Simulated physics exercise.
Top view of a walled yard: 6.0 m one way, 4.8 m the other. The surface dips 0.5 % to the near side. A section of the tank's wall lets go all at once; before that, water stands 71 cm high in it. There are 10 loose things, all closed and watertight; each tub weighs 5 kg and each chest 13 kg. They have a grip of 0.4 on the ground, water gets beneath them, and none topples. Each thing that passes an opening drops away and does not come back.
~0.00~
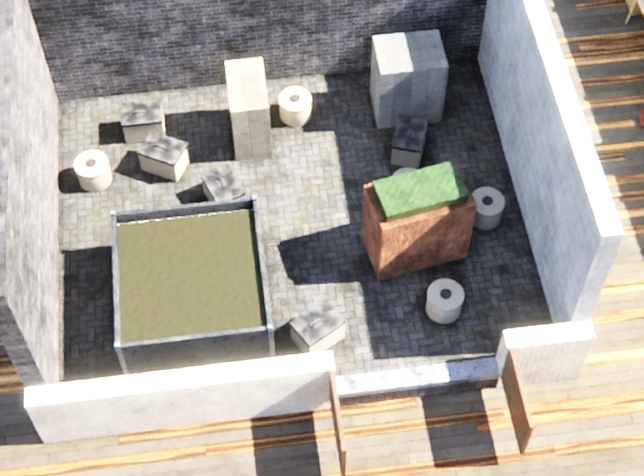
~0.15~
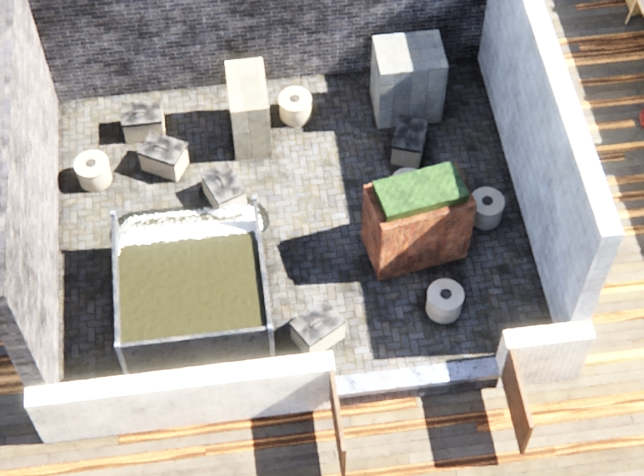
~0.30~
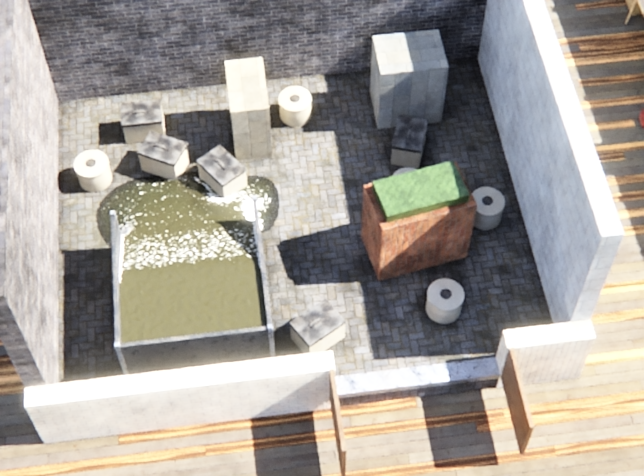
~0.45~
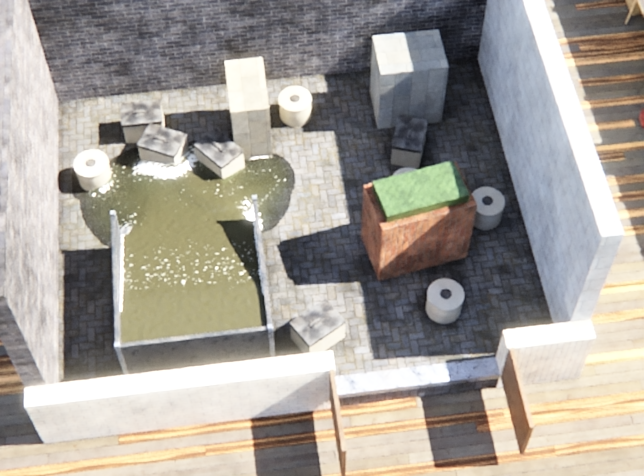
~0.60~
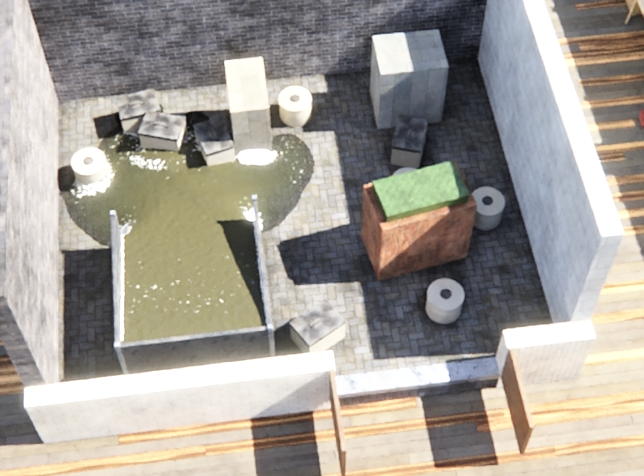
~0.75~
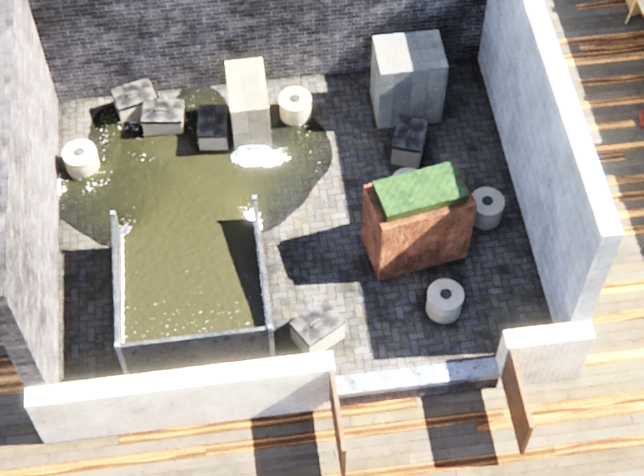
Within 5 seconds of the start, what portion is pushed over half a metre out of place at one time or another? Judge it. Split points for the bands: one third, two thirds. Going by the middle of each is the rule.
The portion is two thirds plus.
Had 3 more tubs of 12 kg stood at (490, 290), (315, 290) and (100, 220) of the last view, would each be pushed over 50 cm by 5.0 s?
Within it, within it, beyond it.
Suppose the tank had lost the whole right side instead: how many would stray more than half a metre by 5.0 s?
Then 6 of them would.
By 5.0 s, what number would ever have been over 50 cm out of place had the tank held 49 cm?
So the tally would be 6.
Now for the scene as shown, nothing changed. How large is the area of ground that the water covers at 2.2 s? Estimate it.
Roughly 15 m2.
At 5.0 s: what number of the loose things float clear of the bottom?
I'd say 6 of them.
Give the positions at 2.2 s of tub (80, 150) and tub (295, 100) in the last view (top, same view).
(64, 83) and (333, 84), roughly.
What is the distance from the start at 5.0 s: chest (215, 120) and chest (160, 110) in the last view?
In that order: 250 cm, 20 cm.
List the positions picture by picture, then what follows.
The first picture shows a chest at (223, 183) rests on the ground; a chest at (162, 147) rests on the ground; water covers 3.1 m2; 0 of 10 have shifted.
The second picture shows a chest at (223, 182), on the bottom; a chest at (162, 147) rests on the ground; 4.0 m2 under water; 0 of 10 have shifted.
The third picture shows a chest at (221, 165), on the bottom, 29 cm from its start; a chest at (162, 147) rests on the ground; 5.2 m2 under water; 1 of 10 have shifted.
The fourth picture shows a chest at (218, 147), on the bottom, 59 cm from its start; a chest at (162, 139), on the bottom, 14 cm from its start; 6.4 m2 under water; 2 of 10 have shifted.
The fifth picture shows a chest at (214, 135) rests on the ground, 79 cm from its start; a chest at (162, 125), on the bottom, 35 cm from its start; water covers 7.9 m2; 4 of 10 have shifted.
The sixth picture shows a chest at (213, 120) rests on the ground, 103 cm from its start; a chest at (162, 110), on the bottom, 60 cm from its start; water covers 9.4 m2; 4 of 10 have shifted.
After 1.1 s 4 of 10 are over 50 cm from their spots; 3 afloat.
After 2.2 s 5 of 10 are over 50 cm from their spots; 5 afloat.
After 3.5 s 4 of 10 are over 50 cm from their spots; 7 afloat.
After 5.0 s 7 of 10 are over 50 cm from their spots, and 8 have been at some point; 6 afloat.
